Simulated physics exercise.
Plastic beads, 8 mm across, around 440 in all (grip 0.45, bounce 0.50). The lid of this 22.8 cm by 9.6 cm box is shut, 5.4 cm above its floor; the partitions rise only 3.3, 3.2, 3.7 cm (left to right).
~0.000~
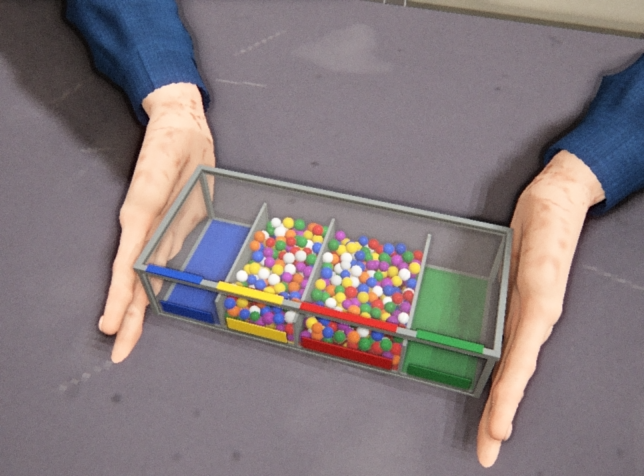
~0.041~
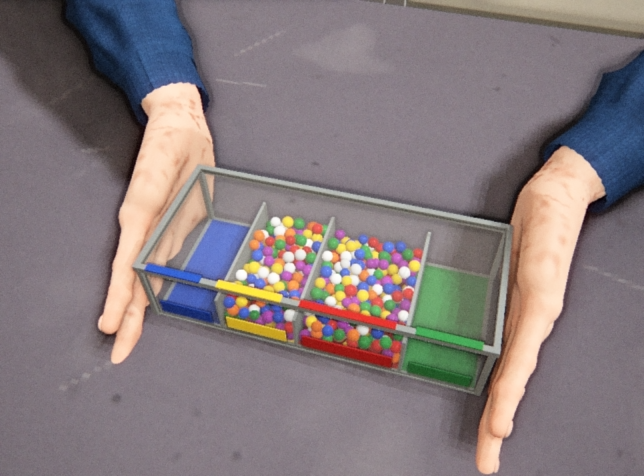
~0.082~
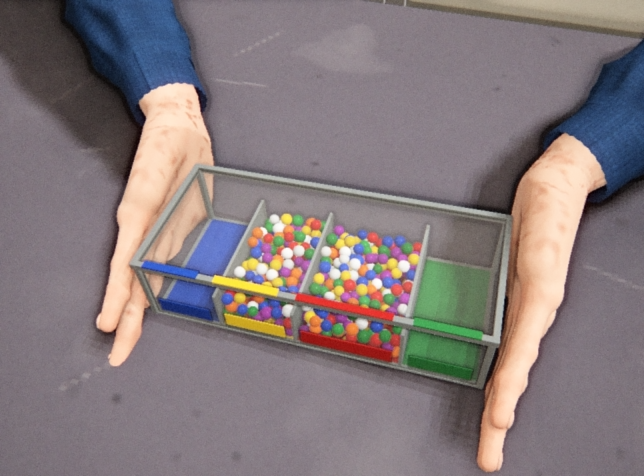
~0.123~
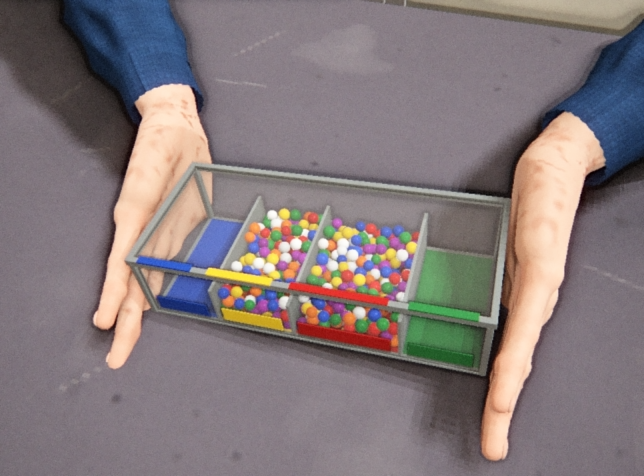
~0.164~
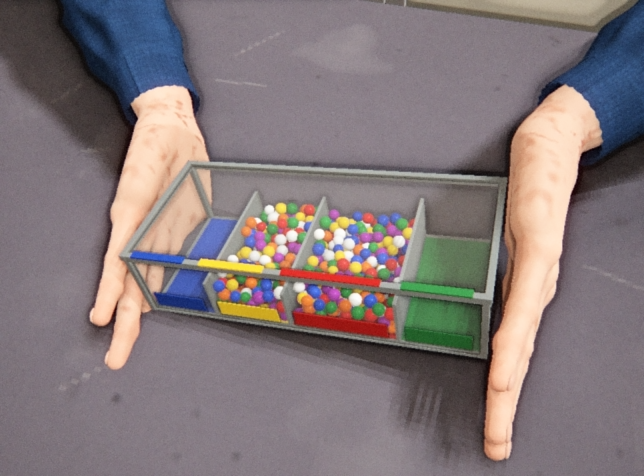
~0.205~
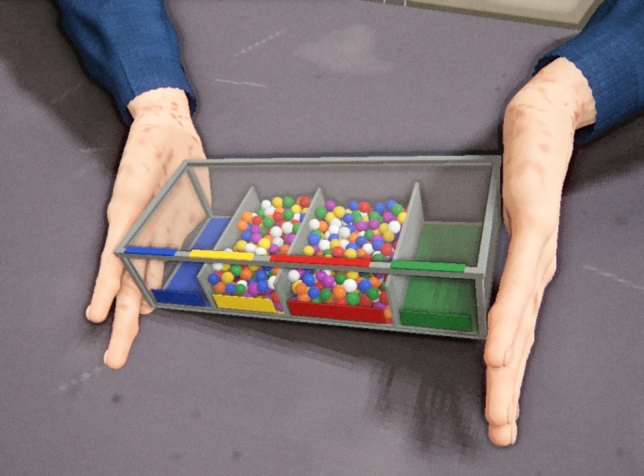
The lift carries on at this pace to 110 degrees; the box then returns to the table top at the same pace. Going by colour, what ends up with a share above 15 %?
Red compartment: Below; blue compartment: Above; green compartment: Below; yellow compartment: Above.
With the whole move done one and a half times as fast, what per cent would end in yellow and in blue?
Yellow 30, blue 55.
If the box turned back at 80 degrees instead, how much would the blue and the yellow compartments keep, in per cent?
Blue 40; yellow 35.
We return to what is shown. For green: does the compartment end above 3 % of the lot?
Green no.
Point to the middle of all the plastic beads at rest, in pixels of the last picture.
At about (246, 249).
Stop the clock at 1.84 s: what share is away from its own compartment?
Some 65 per cent.
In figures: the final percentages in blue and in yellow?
Blue 50, yellow 40.
After 1.19 s, tilt 110 degrees; red 25 %, blue 30 %, yellow 45 %.
Then, at 1.84 s, tilt 50 degrees; red 10 %, blue 50 %, yellow 40 %.
After 2.54 s, tilt 0 degrees; red 10 %, blue 50 %, yellow 40 %.
By 3.0 s all is still; red 10 %, blue 50 %, green 0 %, yellow 40 %.
